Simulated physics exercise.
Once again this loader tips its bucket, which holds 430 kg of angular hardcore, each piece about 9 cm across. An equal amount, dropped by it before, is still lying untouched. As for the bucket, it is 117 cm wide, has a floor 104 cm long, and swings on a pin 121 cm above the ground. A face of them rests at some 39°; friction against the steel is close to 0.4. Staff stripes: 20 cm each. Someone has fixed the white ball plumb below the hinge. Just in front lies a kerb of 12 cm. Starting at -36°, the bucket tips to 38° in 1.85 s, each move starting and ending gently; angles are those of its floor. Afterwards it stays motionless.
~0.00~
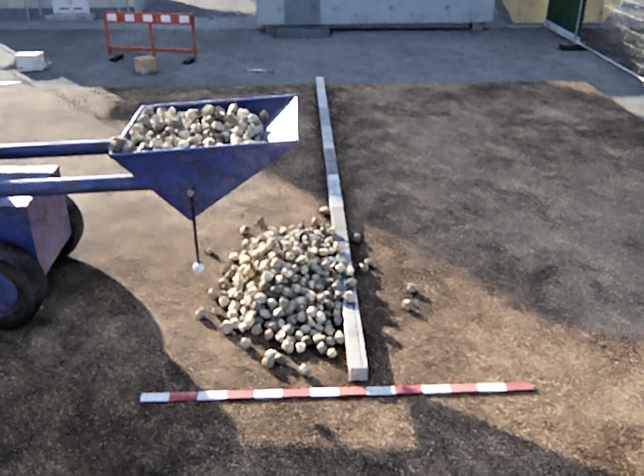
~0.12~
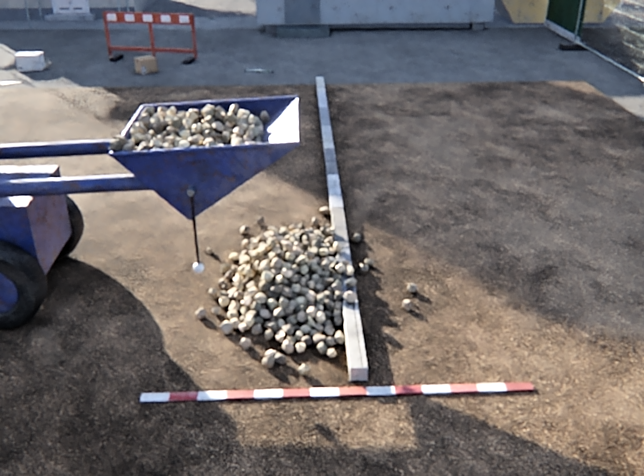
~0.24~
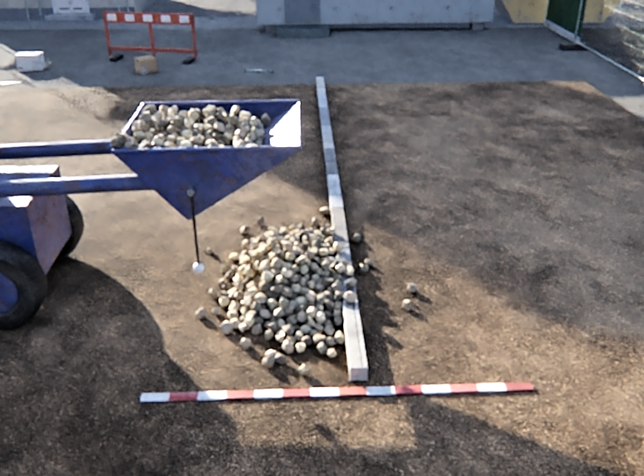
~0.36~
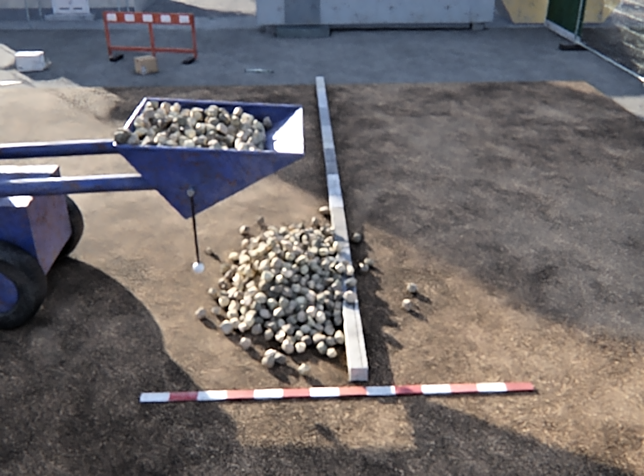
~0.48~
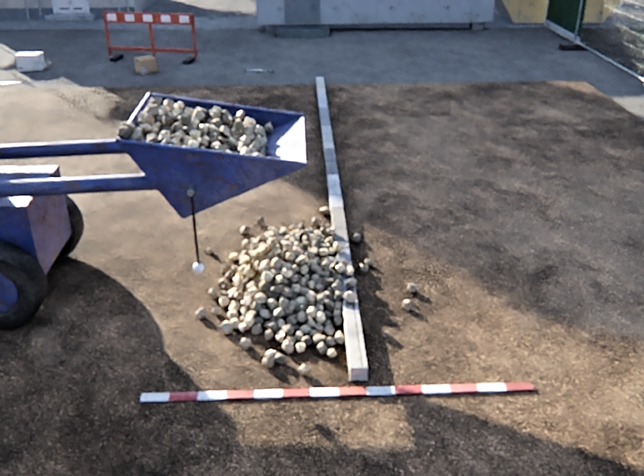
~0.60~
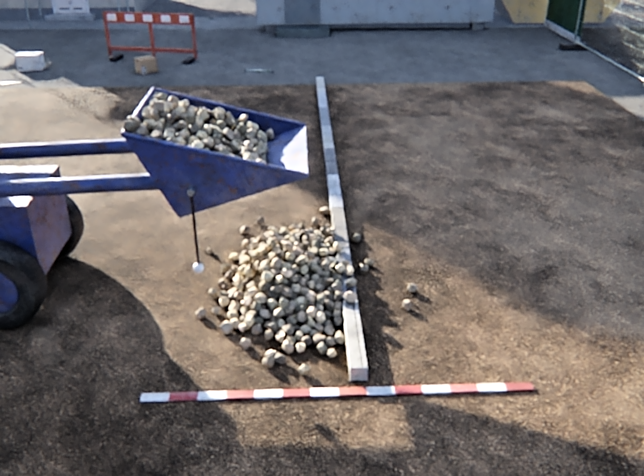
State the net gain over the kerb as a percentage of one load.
24 %.
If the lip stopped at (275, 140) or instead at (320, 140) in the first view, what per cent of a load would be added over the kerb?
Near 10 in a hundred, then near 45 in a hundred.
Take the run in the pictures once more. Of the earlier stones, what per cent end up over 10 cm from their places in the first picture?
Some 0 percent, give or take.
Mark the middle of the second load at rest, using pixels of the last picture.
Roughly pixel (318, 260) in the last view.
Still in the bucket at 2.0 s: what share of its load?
Around 50 in a hundred.
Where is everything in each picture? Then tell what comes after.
In the first frame, lip at (298, 142), floor tilted -36°, highest stones at (199, 114). The earlier load is highest near (283, 259), 30 cm above ground level, 99 % on this side of the kerb, 1 % over the kerb.
In the second frame, the bucket is at -35°, its lip at (299, 144); the top of the load is at (191, 115); the stones move at 0.1 m/s on average.
In the third frame, the bucket is at -33°, its lip at (301, 148); the top of the load is at (166, 116); the stones move at 0.1 m/s on average.
In the fourth frame, the bucket is at -29°, its lip at (304, 155); the top of the load is at (154, 111); the stones move at 0.2 m/s on average.
In the fifth frame, the bucket is at -24°, its lip at (306, 165); the top of the load is at (154, 108); the stones move at 0.2 m/s on average.
In the sixth frame, lip at (308, 176), floor tilted -18°, highest stones at (158, 104); the stones move at 0.2 m/s on average.
After 1.4 s the floor is at 27°; in per cent of one load, 100 in the bucket, 99 on this side of the kerb, 1 over the kerb; the foremost stones are at (370, 275).
After 2.0 s the floor is at 38°; in per cent of one load, 51 in the bucket, 148 on this side of the kerb, 1 over the kerb; the foremost stones are at (369, 268).
After 2.3 s the floor is at 38°; in per cent of one load, 15 in the bucket, 171 on this side of the kerb, 14 over the kerb; the foremost stones are at (406, 278).
After 5.1 s the floor is at 38°; in per cent of one load, 0 in the bucket, 175 on this side of the kerb, 25 over the kerb; the foremost stones are at (464, 255). Net gain over the kerb, 24.
